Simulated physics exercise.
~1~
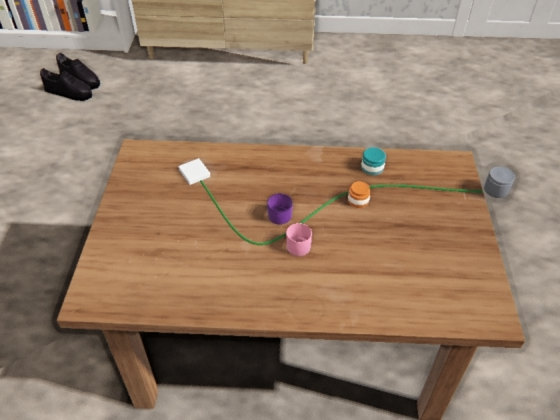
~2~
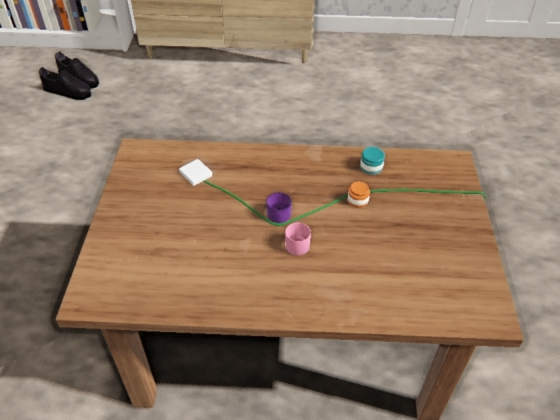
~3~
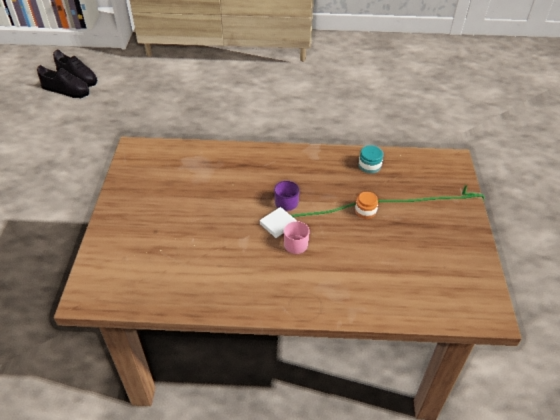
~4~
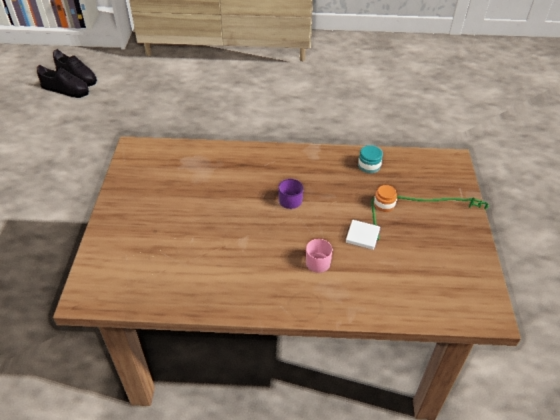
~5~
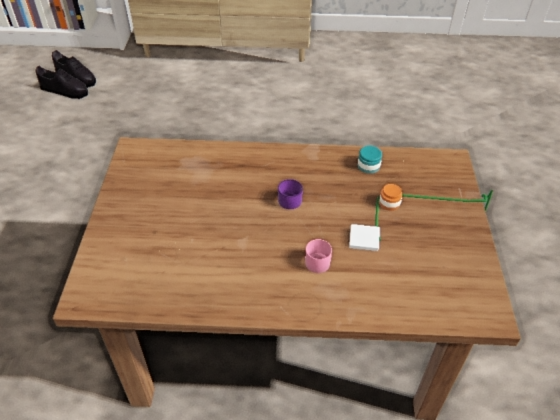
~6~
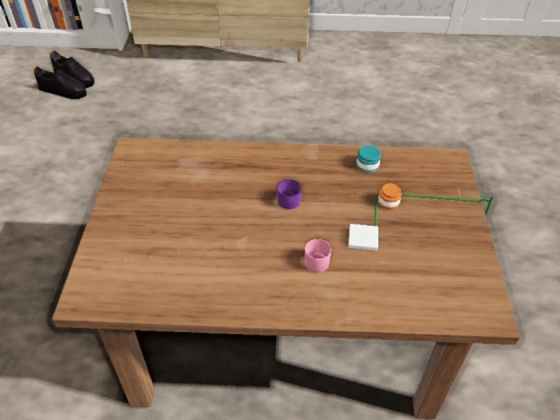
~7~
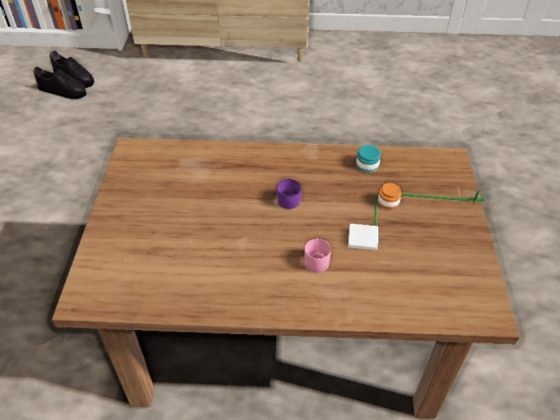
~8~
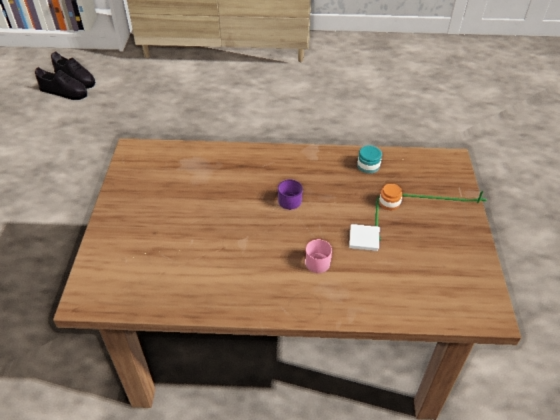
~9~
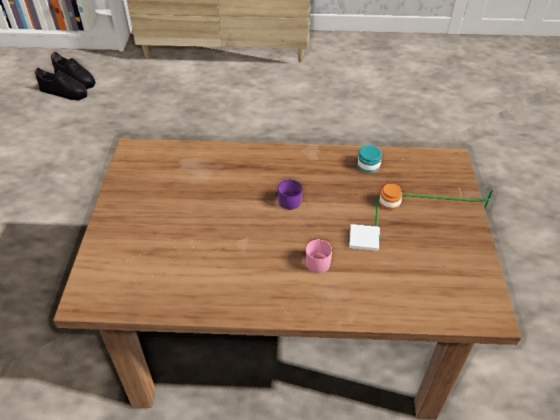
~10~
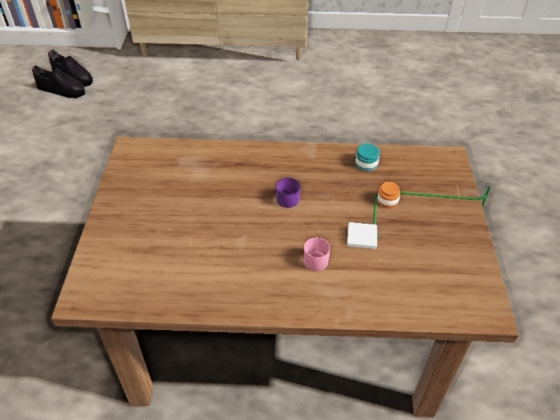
A wooden table holds cups and jars as a green cord drags a white phone right.
